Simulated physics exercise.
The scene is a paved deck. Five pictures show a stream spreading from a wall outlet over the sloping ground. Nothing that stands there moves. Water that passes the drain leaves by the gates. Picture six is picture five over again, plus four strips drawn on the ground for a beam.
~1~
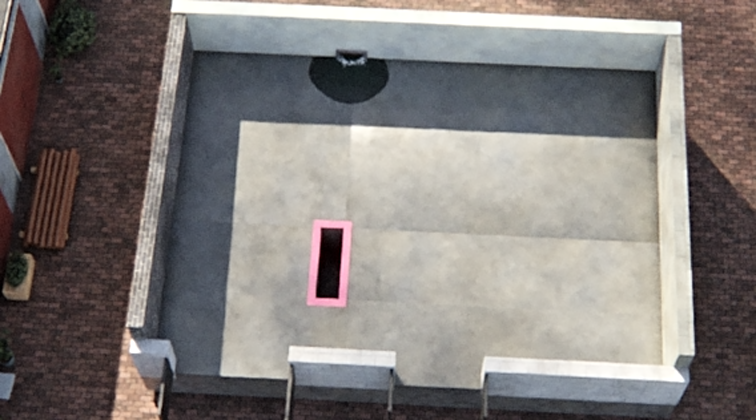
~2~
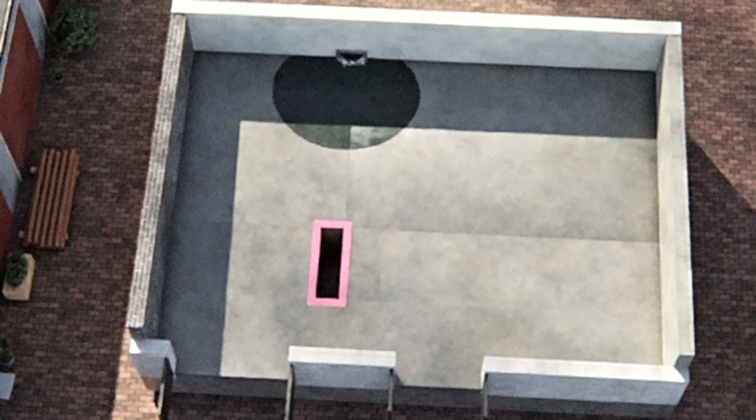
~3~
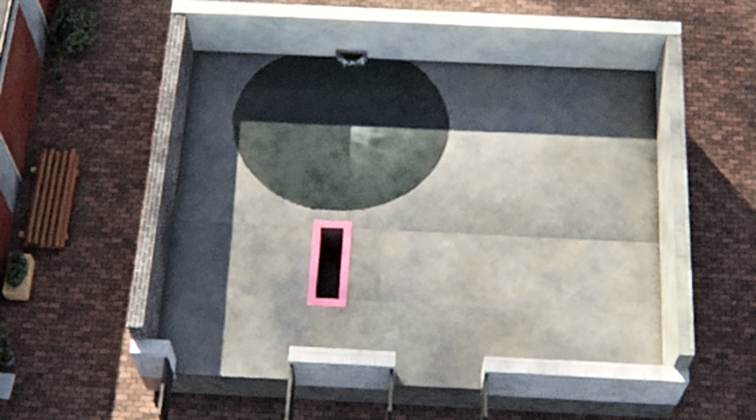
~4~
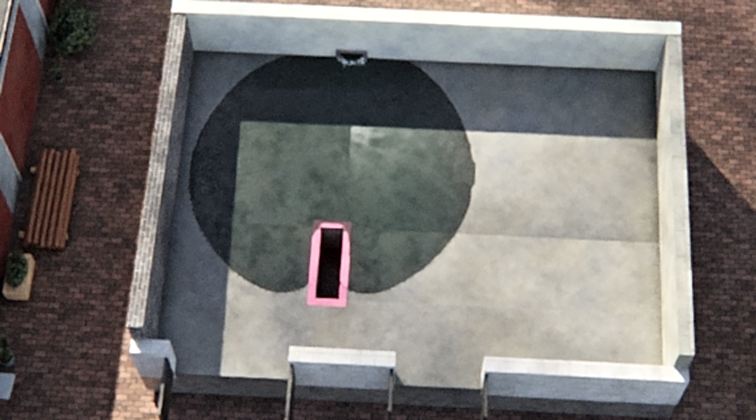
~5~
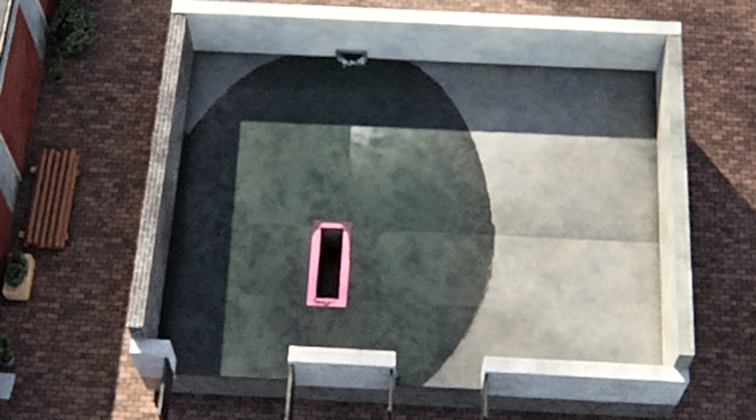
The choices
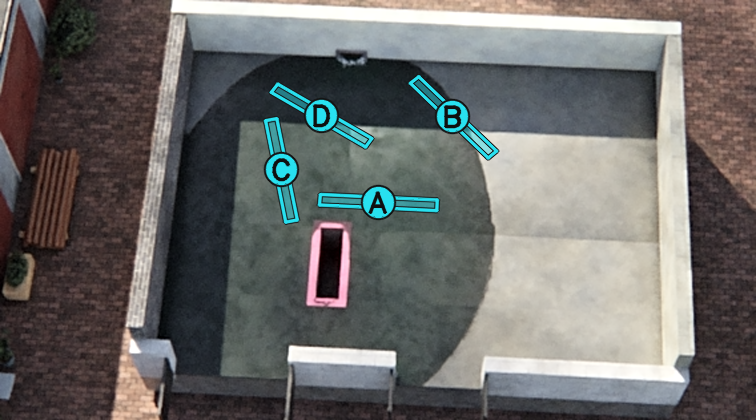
The video shows a walled paved deck seen from above, where dark water spreads from an outfall at the top wall, reaches and surrounds a pink-rimmed drain pit, and extends across the left side to the bottom wall.
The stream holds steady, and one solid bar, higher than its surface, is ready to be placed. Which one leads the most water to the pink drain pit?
C beats the others.
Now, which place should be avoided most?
That would be A.
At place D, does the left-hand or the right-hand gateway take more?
The right gate.
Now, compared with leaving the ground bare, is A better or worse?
It is worse.
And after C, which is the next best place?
It is B.
On the marked copy, A from (319, 199) to (437, 205); B from (414, 79) to (492, 154); C from (271, 119) to (291, 221); D from (274, 88) to (368, 142).
Choosing A, about 4 % of the stream runs into the pink drain pit, about 95 % out by the gates.
Choosing B, about 23 % of the stream runs into the pink drain pit, about 76 % out by the gates.
Choosing C, about 41 % of the stream runs into the pink drain pit, about 58 % out by the gates.
Choosing D, about 7 % of the stream runs into the pink drain pit, about 92 % out by the gates.
